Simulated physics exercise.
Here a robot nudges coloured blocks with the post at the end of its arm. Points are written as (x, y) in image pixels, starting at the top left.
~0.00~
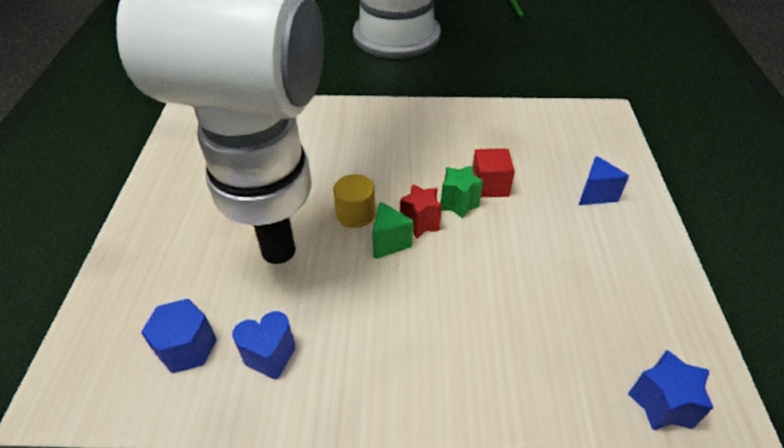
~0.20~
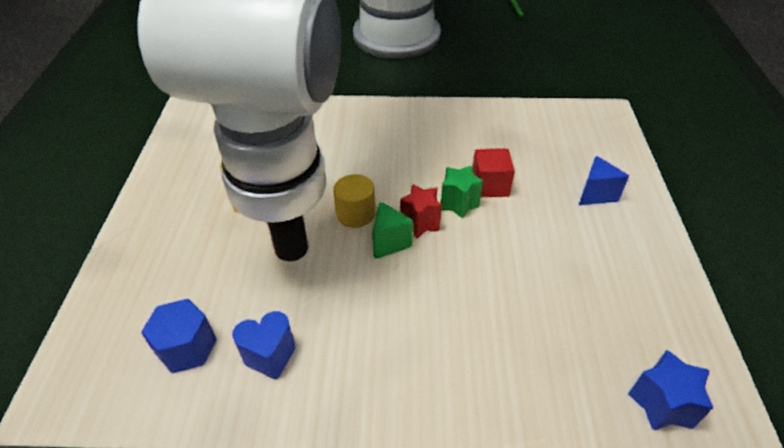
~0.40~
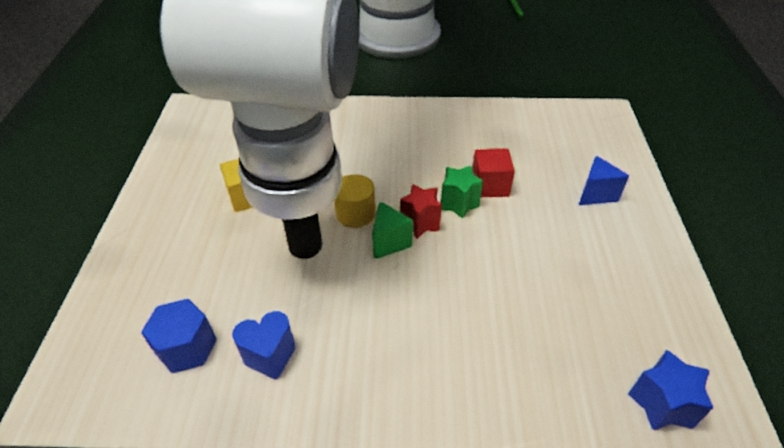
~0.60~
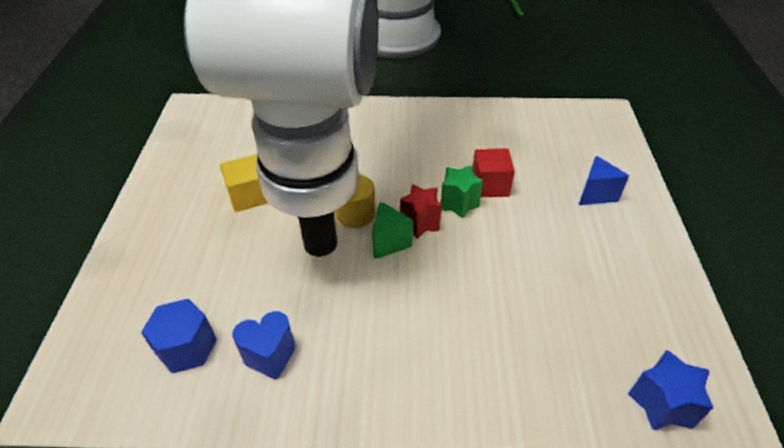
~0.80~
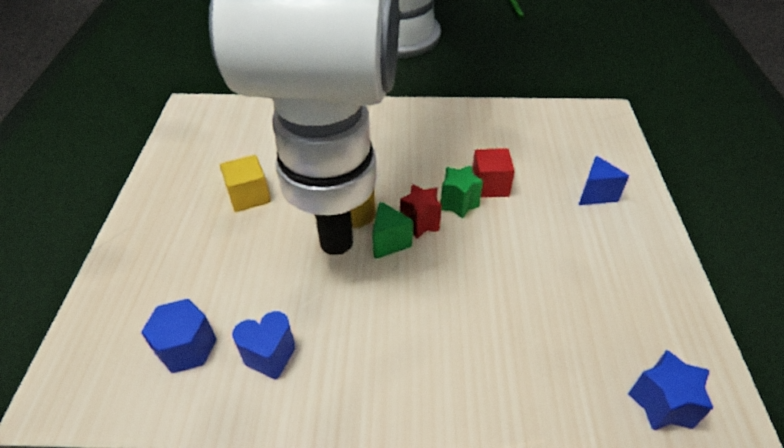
Robot arm with a black post sliding slowly right above a pale board, uncovering a yellow block while the coloured blocks stay still.
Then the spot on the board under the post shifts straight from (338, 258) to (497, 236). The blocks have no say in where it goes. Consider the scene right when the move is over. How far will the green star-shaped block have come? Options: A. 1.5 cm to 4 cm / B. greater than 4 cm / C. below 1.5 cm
Answer: C.
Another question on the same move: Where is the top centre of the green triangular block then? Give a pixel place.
Most likely (508, 190).
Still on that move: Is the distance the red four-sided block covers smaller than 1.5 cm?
The answer is yes.
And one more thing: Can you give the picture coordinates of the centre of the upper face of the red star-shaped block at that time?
Pixel (435, 186).
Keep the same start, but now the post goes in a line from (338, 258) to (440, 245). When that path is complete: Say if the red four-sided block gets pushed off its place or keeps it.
It holds its position.
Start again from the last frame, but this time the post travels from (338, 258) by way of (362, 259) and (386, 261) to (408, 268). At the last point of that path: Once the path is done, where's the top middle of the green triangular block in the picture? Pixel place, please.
Roughly at (422, 221).
On the path given first. One third of the way, post (394, 235); green triangular block (420, 213), turned 30° anticlockwise; red star-shaped block (431, 191), turned 40° anticlockwise.
Two thirds of the way, post (448, 227); green triangular block (472, 203), turned 55° anticlockwise; red star-shaped block (435, 186), turned 60° anticlockwise; green star-shaped block (463, 173), turned 15° clockwise.
At the end, post (500, 220); yellow round block not moved; green triangular block (508, 190), turned 85° anticlockwise; red star-shaped block (435, 186), turned 60° anticlockwise; green star-shaped block (463, 173), turned 15° clockwise; red four-sided block not moved.
